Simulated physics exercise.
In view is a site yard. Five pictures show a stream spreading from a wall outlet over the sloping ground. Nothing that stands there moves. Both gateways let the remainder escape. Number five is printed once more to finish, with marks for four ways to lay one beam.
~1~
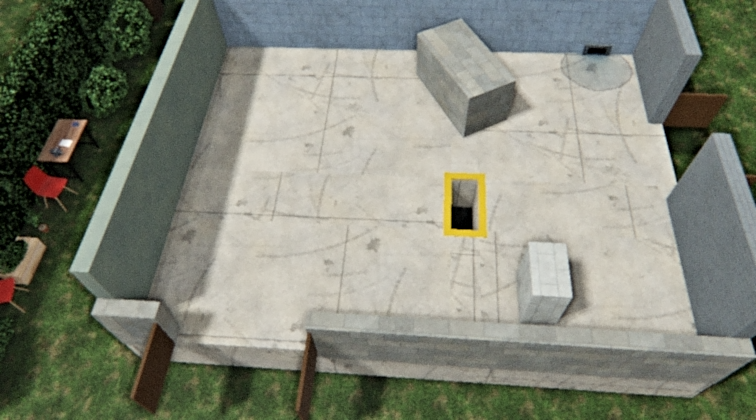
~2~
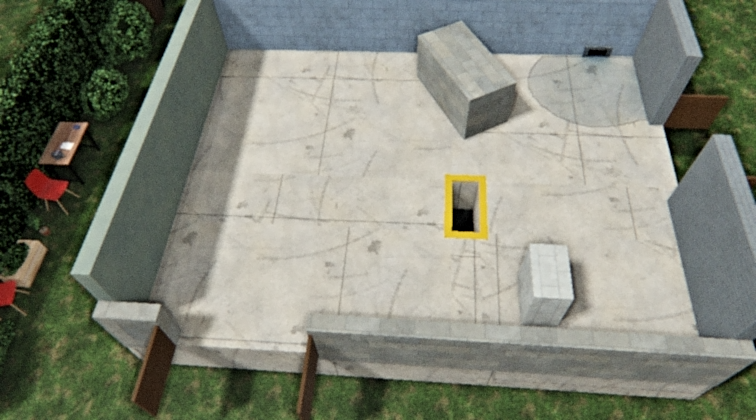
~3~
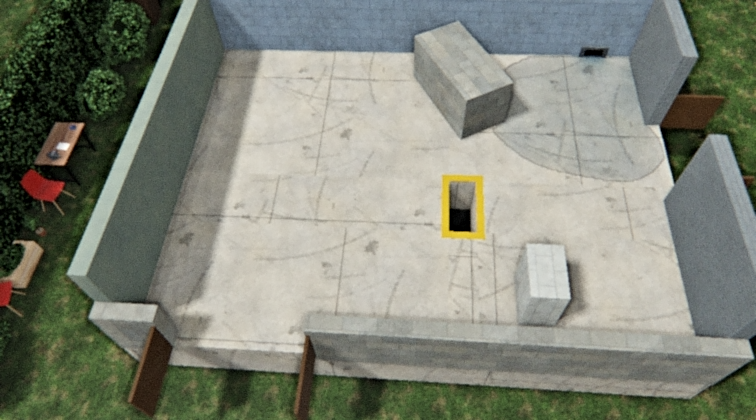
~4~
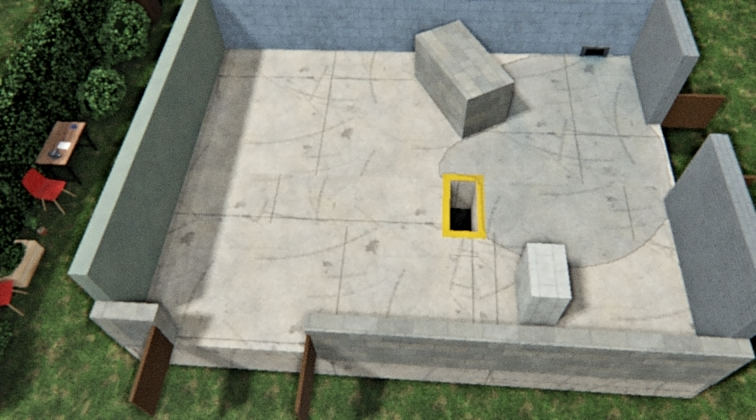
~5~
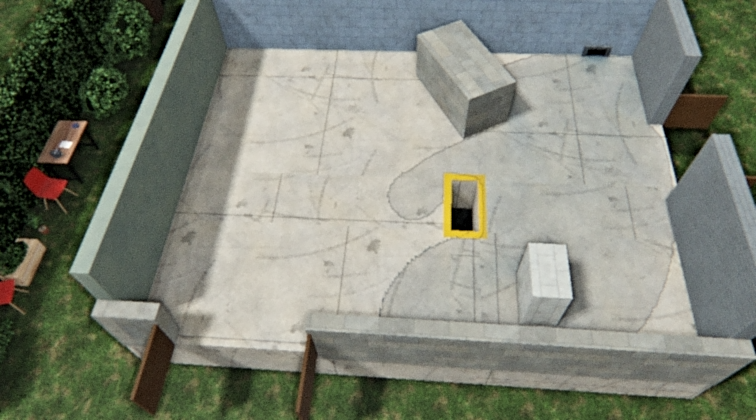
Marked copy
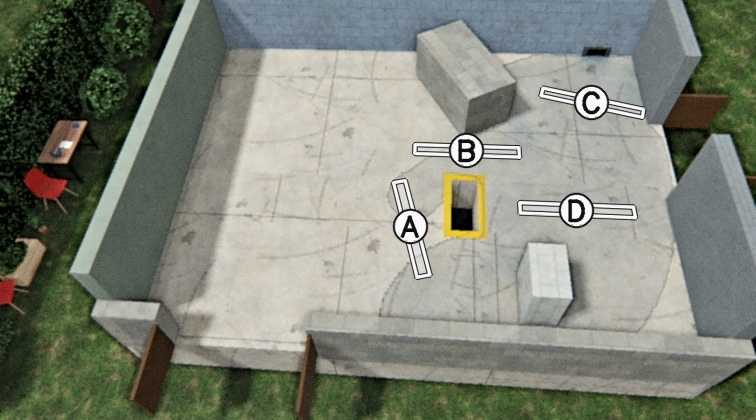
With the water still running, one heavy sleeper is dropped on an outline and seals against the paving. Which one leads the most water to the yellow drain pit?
Use spot D.
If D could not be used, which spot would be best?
A.
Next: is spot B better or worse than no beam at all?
It is worse.
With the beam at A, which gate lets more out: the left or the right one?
More leaves on the left.
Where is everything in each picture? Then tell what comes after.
The first picture shows outfall at (597, 50); yellow drain pit at (465, 204); open gate at (247, 331); open gate at (657, 160); 2 % of the ground under water, visible out to (619, 83); yellow drain pit still dry.
In the second picture, 7 % of the ground under water, visible out to (610, 124); yellow drain pit still dry.
In the third picture, 15 % of the ground under water, visible out to (539, 162); yellow drain pit still dry.
In the fourth picture, 26 % of the ground under water, visible out to (578, 263); yellow drain pit taking water.
In the fifth picture, 37 % of the ground under water, visible out to (399, 293); yellow drain pit taking water.
In white, A from (399, 181) to (423, 276); B from (414, 149) to (519, 152); C from (542, 91) to (642, 113); D from (520, 207) to (634, 212).
Choosing A, about 30 % of the stream goes into the yellow drain pit, about 68 % out by the gates.
Choosing B, about 14 % of the stream goes into the yellow drain pit, about 84 % out by the gates.
Choosing C, about 15 % of the stream goes into the yellow drain pit, about 82 % out by the gates.
Choosing D, about 73 % of the stream goes into the yellow drain pit, about 25 % out by the gates.
